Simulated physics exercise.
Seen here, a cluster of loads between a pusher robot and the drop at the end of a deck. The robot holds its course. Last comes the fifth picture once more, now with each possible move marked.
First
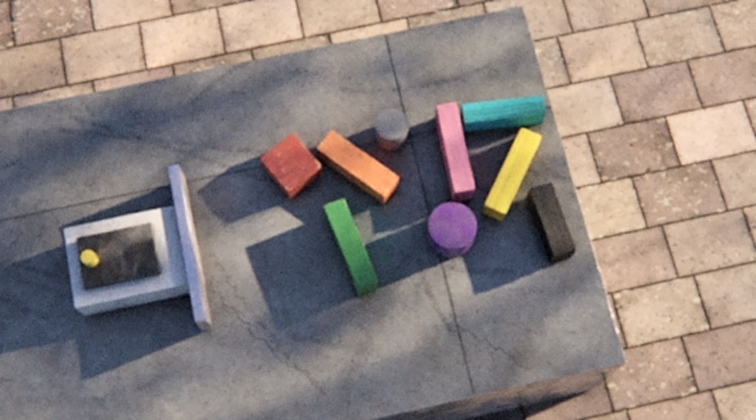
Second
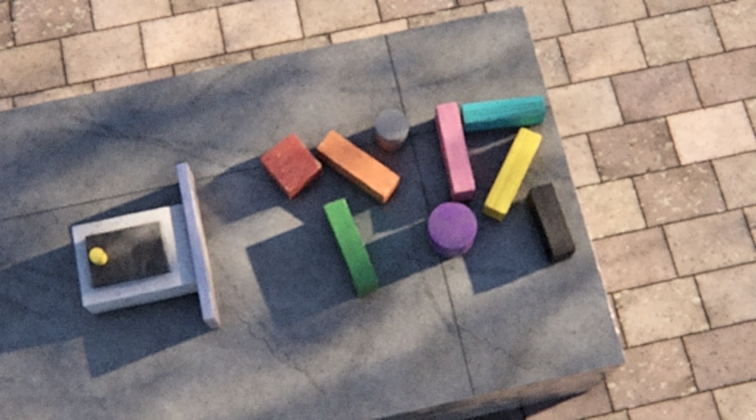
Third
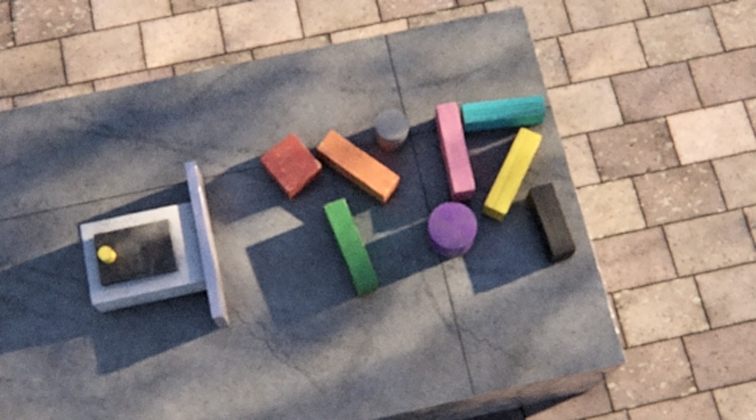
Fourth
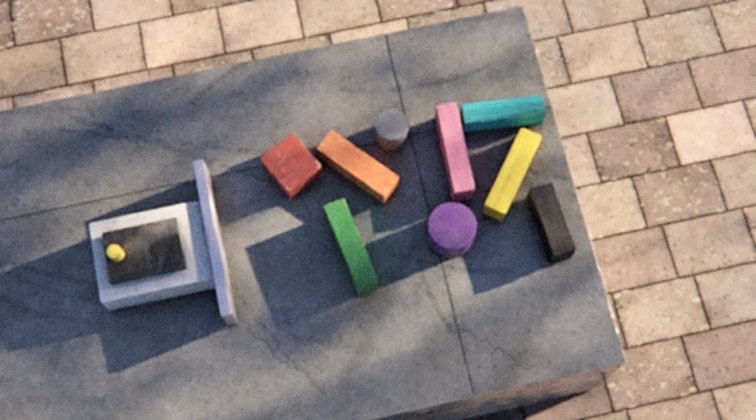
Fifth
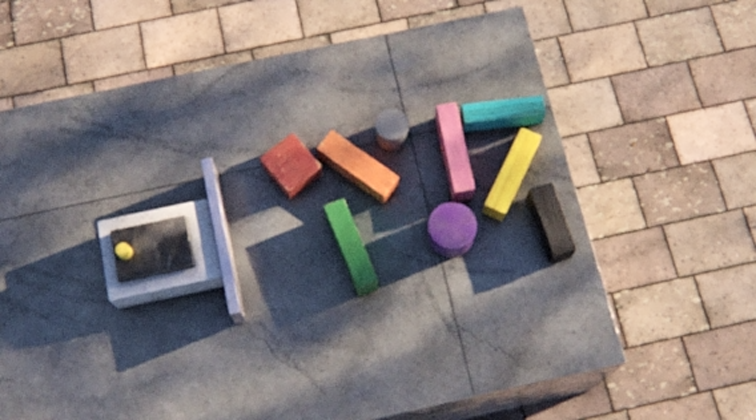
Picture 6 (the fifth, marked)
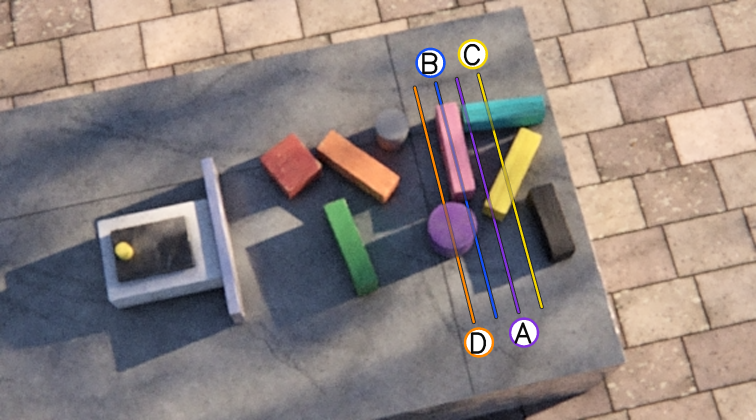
To begin with, a white pusher robot with a wide front plate sits at the left of a grey deck, apart from a cluster of colourful blocks and canisters. It then creeps steadily a short way right, narrowing the gap, while the cluster stays still and untouched.
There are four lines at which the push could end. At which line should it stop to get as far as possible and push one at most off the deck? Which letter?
No farther than B.
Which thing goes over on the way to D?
The turquoise stick goes over.
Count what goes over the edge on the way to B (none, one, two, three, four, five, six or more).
By then, one.
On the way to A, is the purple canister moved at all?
Yes.
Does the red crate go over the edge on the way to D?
By then, no.
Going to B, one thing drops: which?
The turquoise stick.
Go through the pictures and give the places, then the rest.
The first picture shows black stick (551, 223); green bar (351, 247); turquoise stick (503, 114).
The second picture shows robot (133, 253); red crate (292, 166).
The third picture shows robot (141, 251); purple canister (451, 230).
The fourth picture shows robot (150, 249); grey canister (391, 130).
The fifth picture shows robot (159, 247); black stick (551, 223); green bar (351, 247); turquoise stick (503, 114).
On the copy, A at (487, 192); B at (465, 196); C at (509, 187); D at (443, 201).
On B. First, robot (248, 228); red crate (324, 160); orange bar (371, 164).
Then, robot (336, 210); turquoise stick (543, 118); pink bar (484, 147).
Finally, robot (403, 196); turquoise stick over the edge; yellow stick (564, 170); one fallen.
By contrast, A drops three; C drops four; D is within the limit but short.
